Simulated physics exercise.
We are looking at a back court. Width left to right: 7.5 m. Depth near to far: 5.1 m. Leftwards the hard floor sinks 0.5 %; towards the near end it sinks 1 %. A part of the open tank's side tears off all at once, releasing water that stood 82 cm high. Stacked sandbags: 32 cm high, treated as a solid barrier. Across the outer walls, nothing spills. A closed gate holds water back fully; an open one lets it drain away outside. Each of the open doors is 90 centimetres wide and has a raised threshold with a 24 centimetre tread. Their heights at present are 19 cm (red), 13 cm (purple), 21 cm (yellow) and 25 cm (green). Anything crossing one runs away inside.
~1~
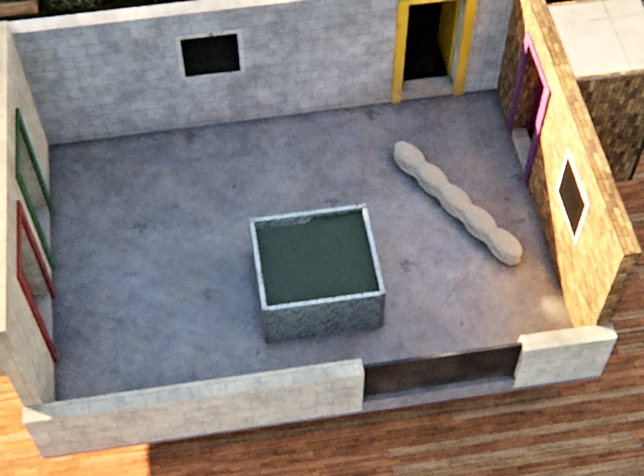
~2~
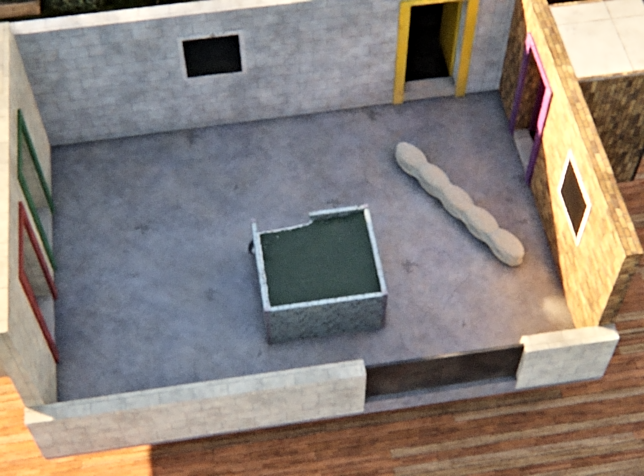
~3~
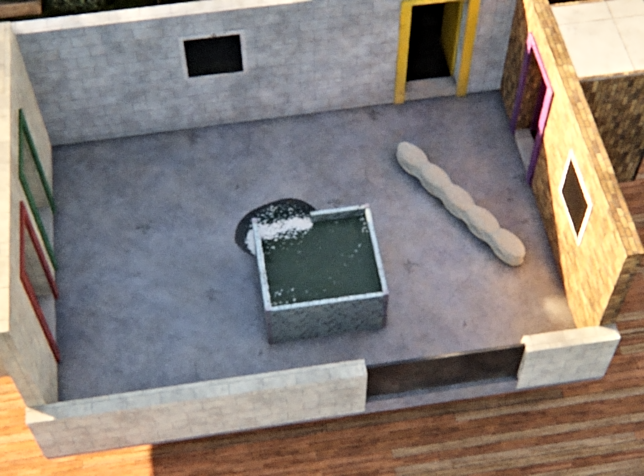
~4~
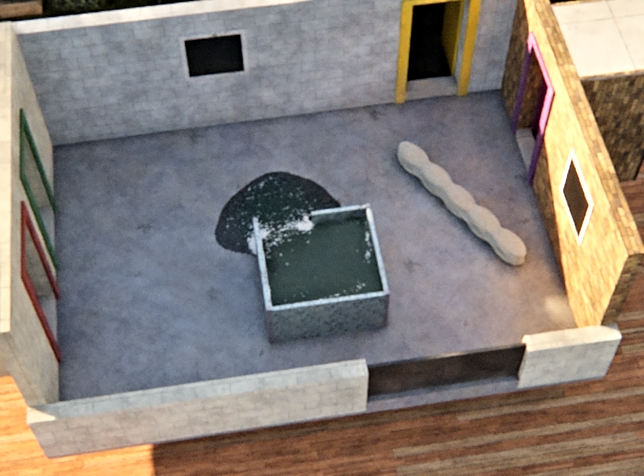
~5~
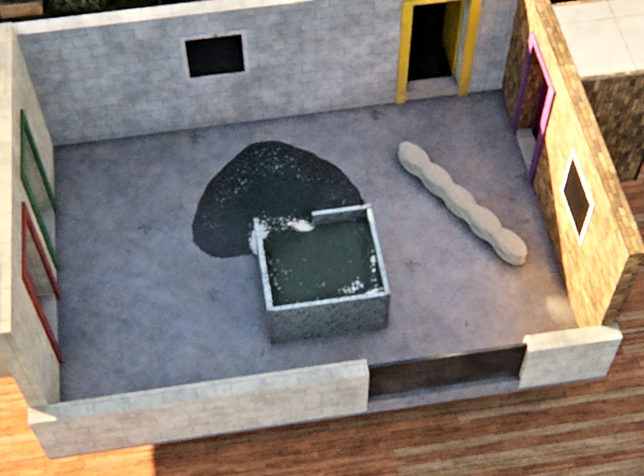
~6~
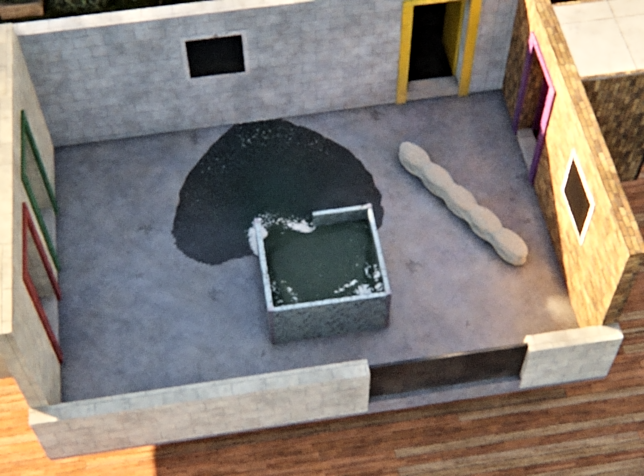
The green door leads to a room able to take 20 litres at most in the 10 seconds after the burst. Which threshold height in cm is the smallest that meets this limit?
A height of roughly 7.5 cm.
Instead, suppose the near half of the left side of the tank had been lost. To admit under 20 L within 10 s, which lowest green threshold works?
Near 9.5 cm.
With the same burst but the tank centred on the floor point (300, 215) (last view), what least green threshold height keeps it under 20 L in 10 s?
Near 10.0 cm.
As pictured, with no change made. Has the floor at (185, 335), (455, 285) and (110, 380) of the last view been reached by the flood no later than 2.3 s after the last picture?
First bone-dry, second bone-dry, third bone-dry.
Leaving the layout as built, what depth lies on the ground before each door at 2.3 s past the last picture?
Centimetres: Red = 0, purple = 11, yellow = 6, green = 10.
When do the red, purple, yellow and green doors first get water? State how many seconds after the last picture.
Red = 2.6 s, purple = 2.0 s, yellow = 0.9 s, green = 1.5 s.
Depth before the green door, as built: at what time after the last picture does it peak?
Peak time: Around 3.5 s.
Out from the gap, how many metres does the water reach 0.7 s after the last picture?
About 3.6 metres out.
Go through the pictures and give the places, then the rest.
Still water, 82 cm deep, in the open tank at (316, 259); the green door at (36, 199) is dry, in the first frame.
Water pours out on the far side and has run 0.4 m, to a hidden place; about 10 cm deep outside, 82 cm at the back, in the second frame.
Water pours out on the far side and has run 0.9 m, to (271, 207); about 11 cm deep outside, 81 cm at the back, in the third frame.
The gap is on the far side, the front 1.4 m out at (263, 180); the back of the open tank holds 74 cm, in the fourth frame.
The front is at (255, 148), 2.1 m from the gap on the far side; 3.8 m2 of floor is wet, 70 cm left at the back, in the fifth frame.
Water pours out on the far side and has run 2.6 m, to (241, 125); about 4 cm deep outside, 70 cm at the back; 2.0 m in a straight line remain to the green door at (42, 201), in the sixth frame.
Then, 0.7 s after the last picture water covers 30 % of the floor, deepest (39 cm) near (283, 248); it has not reached the green door.
Then, 2.3 s after the last picture water covers 40 % of the floor, deepest (26 cm) near (55, 149); 10 cm at the green door, 0 litres in over its 25 cm threshold.
Then, 9.3 s after the last picture water covers 95 % of the floor, deepest (13 cm) near (333, 392); 6 cm at the green door, 0 litres in over its 25 cm threshold.
At the green door as built, the water peaked near 12 cm, 3.5 s after the last picture.
Run again over the same 10 s with other heights there, 25 litres in over 7 cm, 12 litres over 8.5 cm. The limit of 20 litres is kept from about 7.5 cm up.
